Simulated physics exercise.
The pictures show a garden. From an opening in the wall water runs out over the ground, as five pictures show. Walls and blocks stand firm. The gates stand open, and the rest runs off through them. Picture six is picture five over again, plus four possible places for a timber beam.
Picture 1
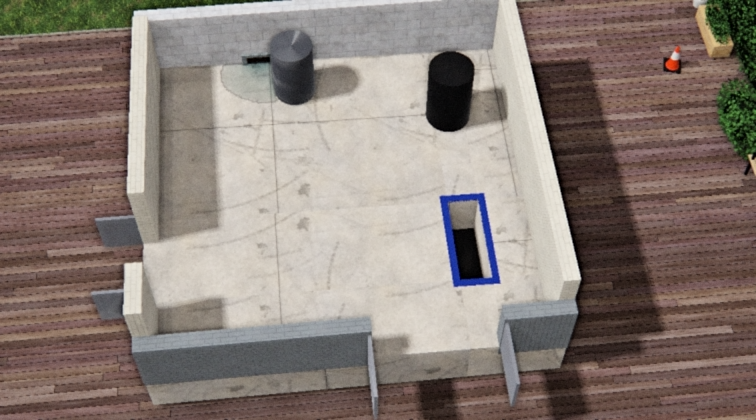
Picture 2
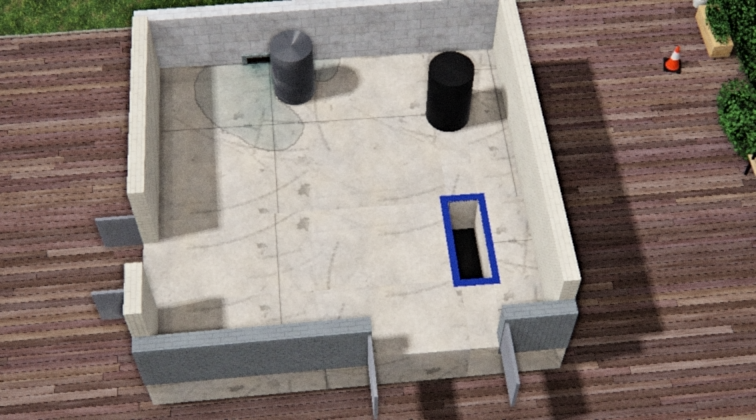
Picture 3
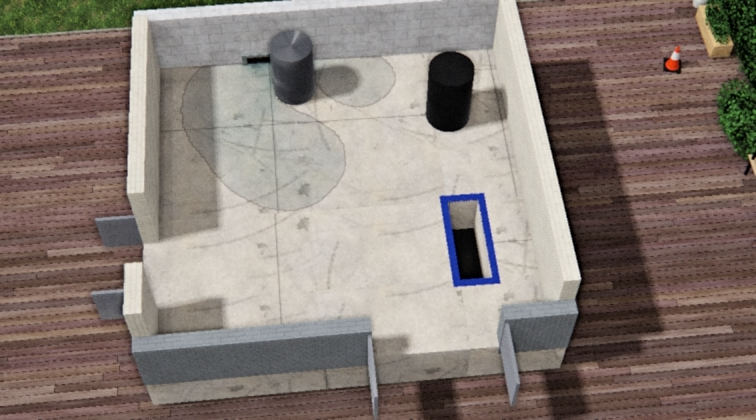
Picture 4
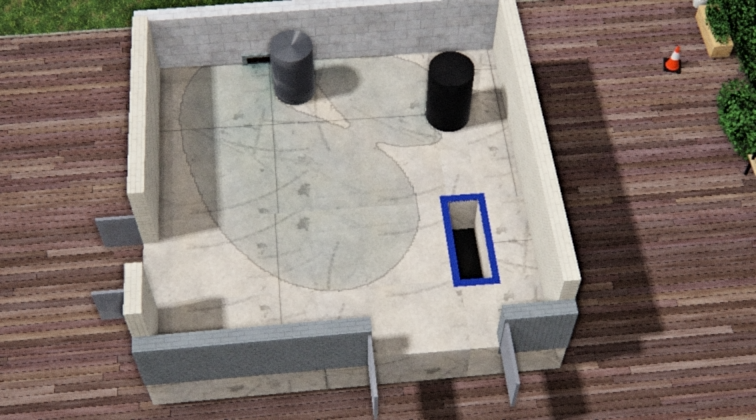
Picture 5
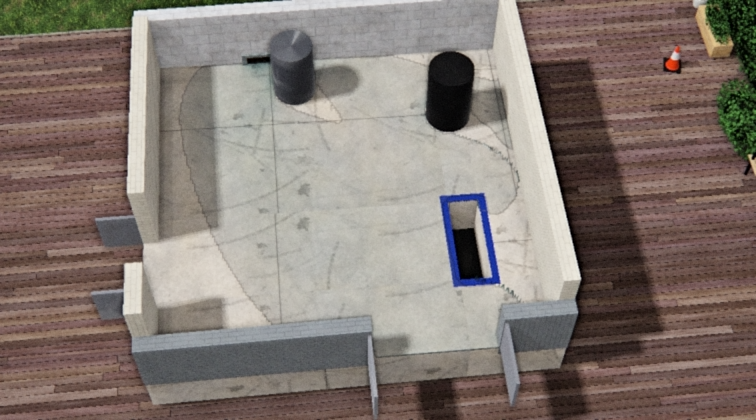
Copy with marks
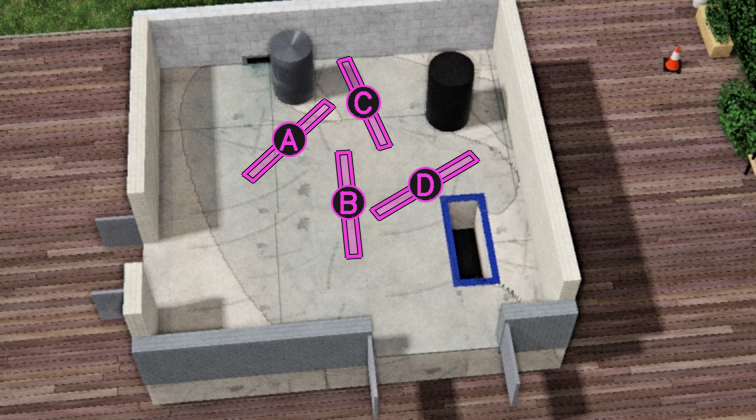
At the start, a small patch of water lies beside the grey cylinder near the back wall of a walled yard with open gates. The water spreads forward and around the cylinder, then widens across the pale floor toward the front wall, and finally surrounds much of the blue-edged pit at right.
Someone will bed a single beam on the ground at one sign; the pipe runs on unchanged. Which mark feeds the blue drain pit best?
The best spot is C.
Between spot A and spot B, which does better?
A it is.
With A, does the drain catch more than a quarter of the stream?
Yes, it does.
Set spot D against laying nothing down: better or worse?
Spot D is worse.
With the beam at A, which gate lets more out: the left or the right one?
The right gate.
In magenta, A from (248, 177) to (328, 104); B from (354, 256) to (343, 152); C from (344, 59) to (384, 146); D from (375, 214) to (473, 156).
If A is chosen, about 33 % of the stream goes into the blue drain pit, about 67 % out by the gates.
If B is chosen, about 24 % of the stream goes into the blue drain pit, about 76 % out by the gates.
If C is chosen, about 42 % of the stream goes into the blue drain pit, about 58 % out by the gates.
If D is chosen, about 29 % of the stream goes into the blue drain pit, about 71 % out by the gates.
